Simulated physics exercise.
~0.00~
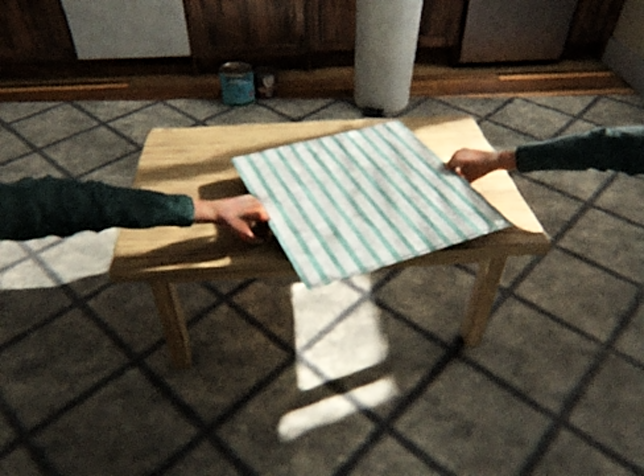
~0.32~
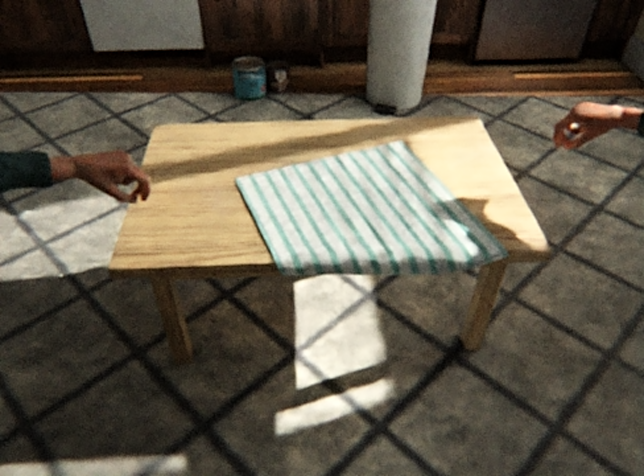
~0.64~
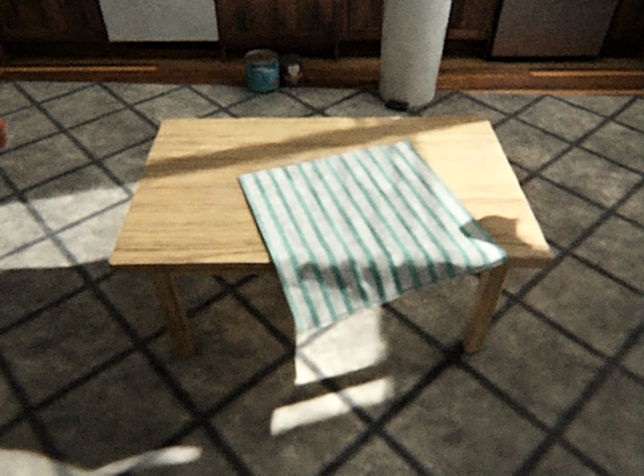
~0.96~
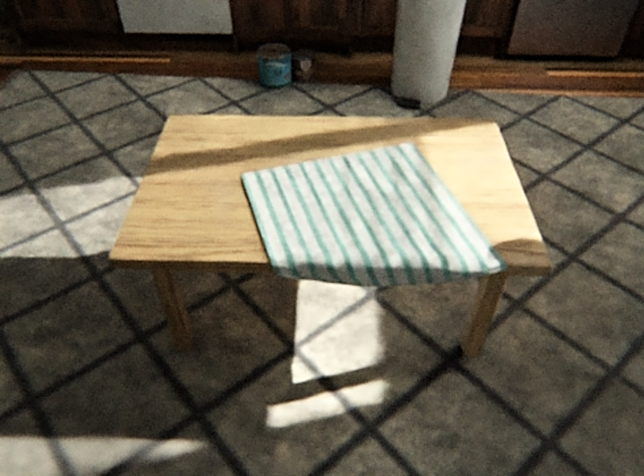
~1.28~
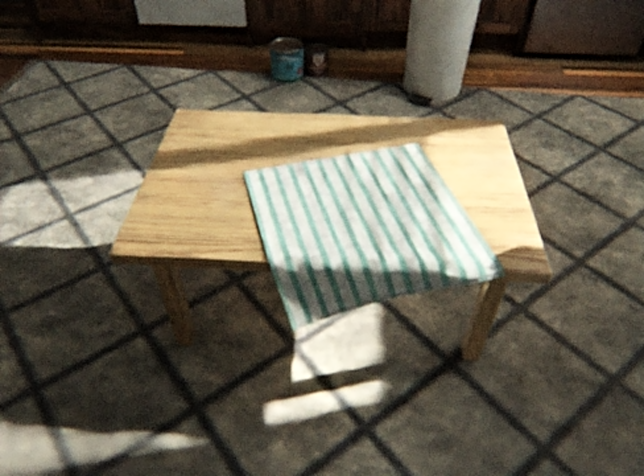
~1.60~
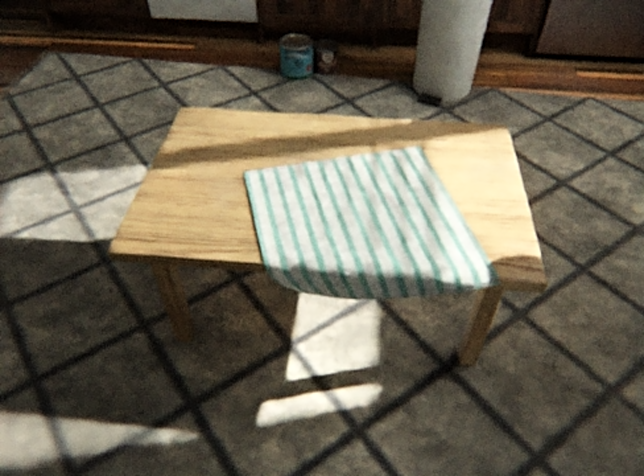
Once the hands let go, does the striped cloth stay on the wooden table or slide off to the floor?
The striped cloth stays on the table, with its front part hanging over the near edge.
A striped cloth released by two hands flops over the table's front edge and stays there.
